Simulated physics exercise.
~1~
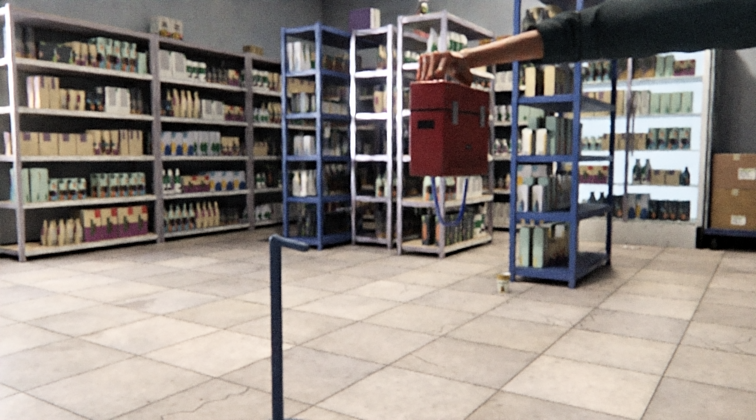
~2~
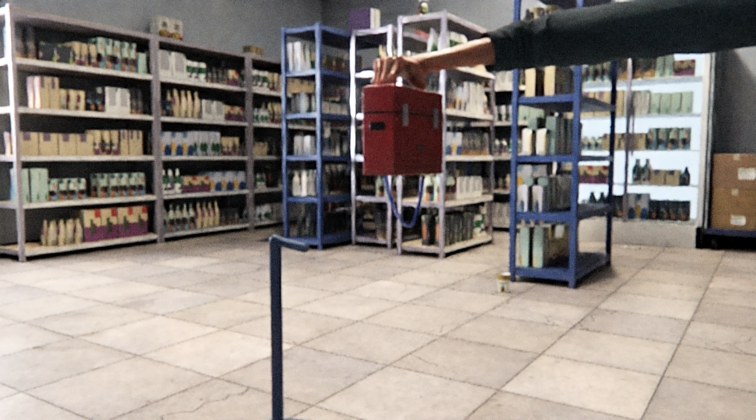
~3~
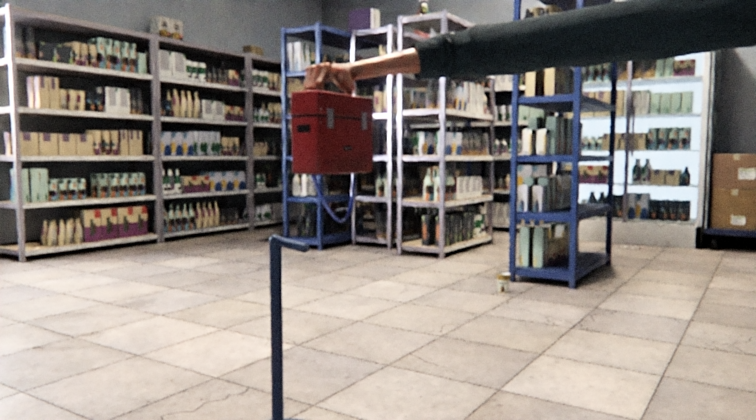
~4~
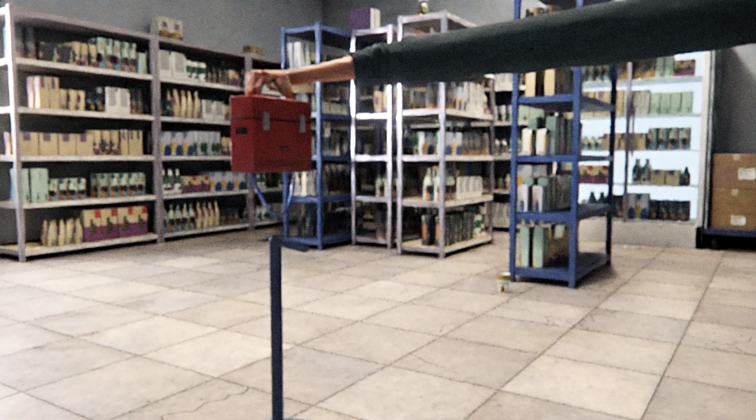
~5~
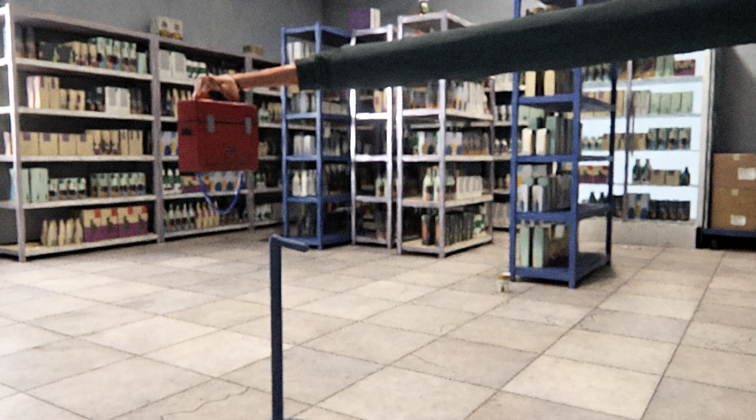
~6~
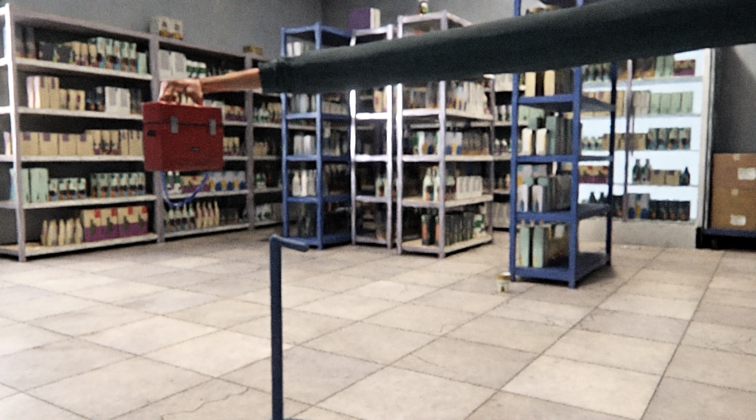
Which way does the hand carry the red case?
The hand carries the red case to the left, taking it over the blue post and on to the other side.
In a room with a tiled floor and shelves full of bottles and boxes, a hand holds up a red case with a thin blue loop hanging beneath it. A short blue post with a small bar at its top stands in the foreground. The arm, in a dark sleeve, reaches in from the right and carries the case steadily left, keeping it upright. The case passes above the post, and the loop goes by without catching on the bar. At the end, the hand still holds the case up, clear of the post on its left side.
